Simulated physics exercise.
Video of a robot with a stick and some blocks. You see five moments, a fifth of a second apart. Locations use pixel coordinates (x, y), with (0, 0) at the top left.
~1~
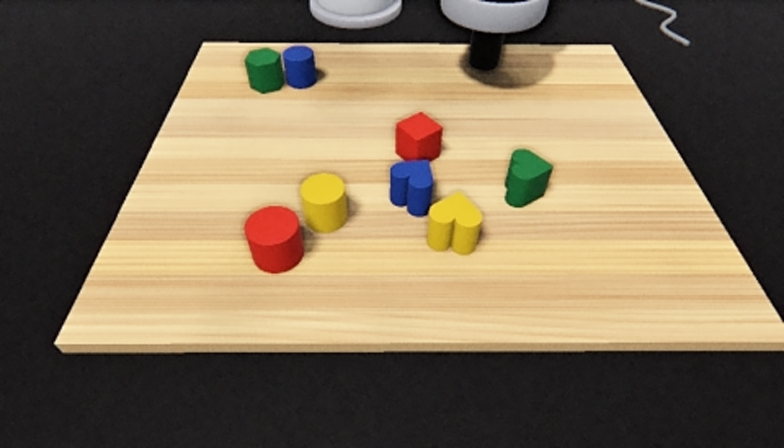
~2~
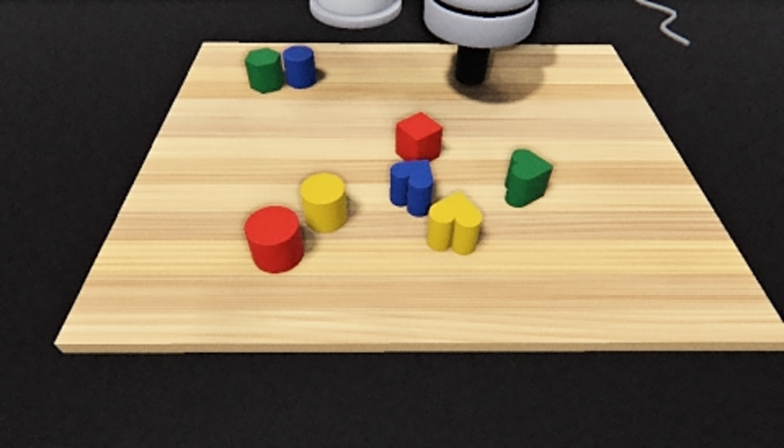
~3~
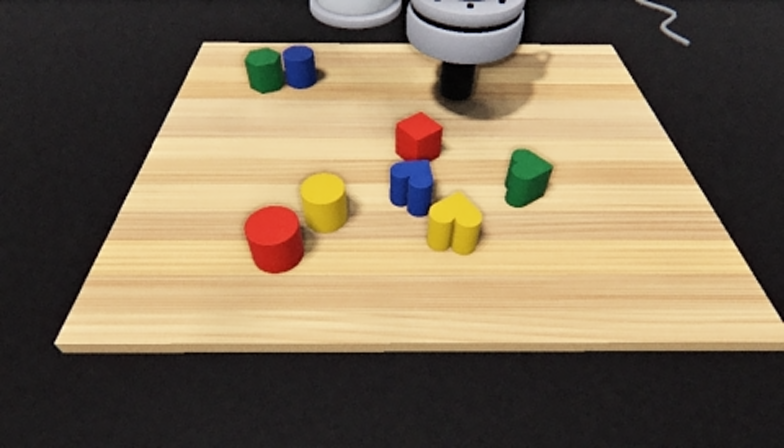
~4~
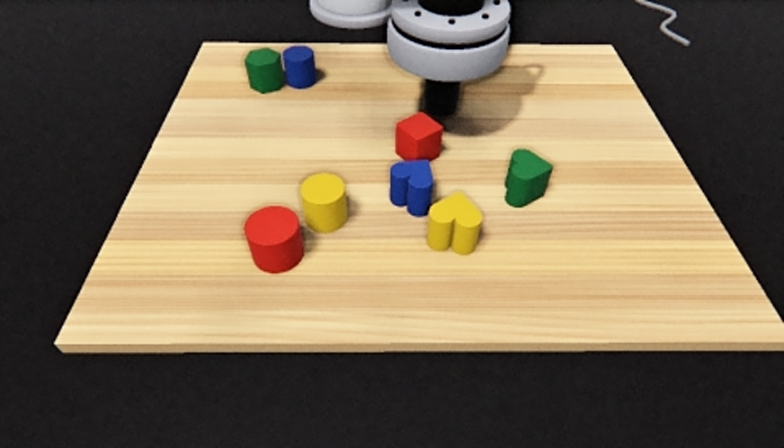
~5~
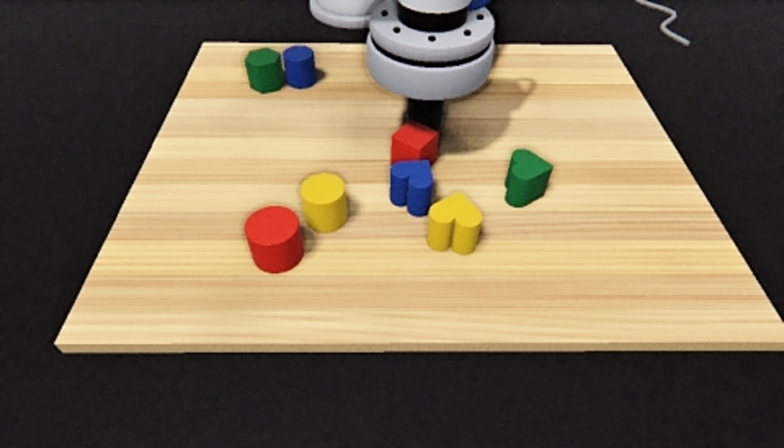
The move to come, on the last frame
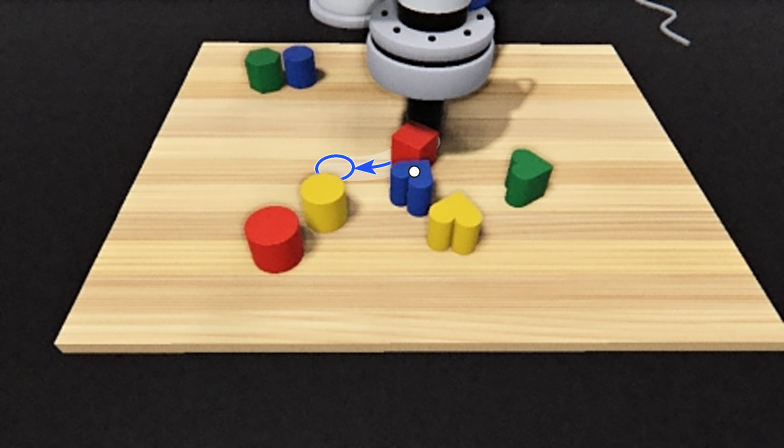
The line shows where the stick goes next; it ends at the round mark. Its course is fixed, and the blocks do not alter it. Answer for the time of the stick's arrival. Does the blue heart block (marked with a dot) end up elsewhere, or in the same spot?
Moved away.
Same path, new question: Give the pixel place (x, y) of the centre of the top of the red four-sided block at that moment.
At the end it should sit near (397, 158).
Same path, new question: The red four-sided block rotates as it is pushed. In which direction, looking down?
It spins anti-clockwise.
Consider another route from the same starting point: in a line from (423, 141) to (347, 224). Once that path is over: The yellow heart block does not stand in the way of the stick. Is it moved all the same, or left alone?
The block moves away from its spot.
The drawn path runs from (423, 141) through (402, 158) and (371, 167) to (335, 168); the dot is on the blue heart block.
The first path, step by step. One third of the way, stick at (403, 142); blue heart block at (415, 175); red four-sided block at (406, 152), turned 45° anticlockwise.
Two thirds of the way, stick at (370, 151); blue heart block at (416, 180), turned 15° anticlockwise; red four-sided block at (397, 158), turned 60° anticlockwise.
At the end, stick at (334, 152); yellow circle not moved; blue heart block at (416, 180), turned 15° anticlockwise; red four-sided block at (397, 158), turned 60° anticlockwise.
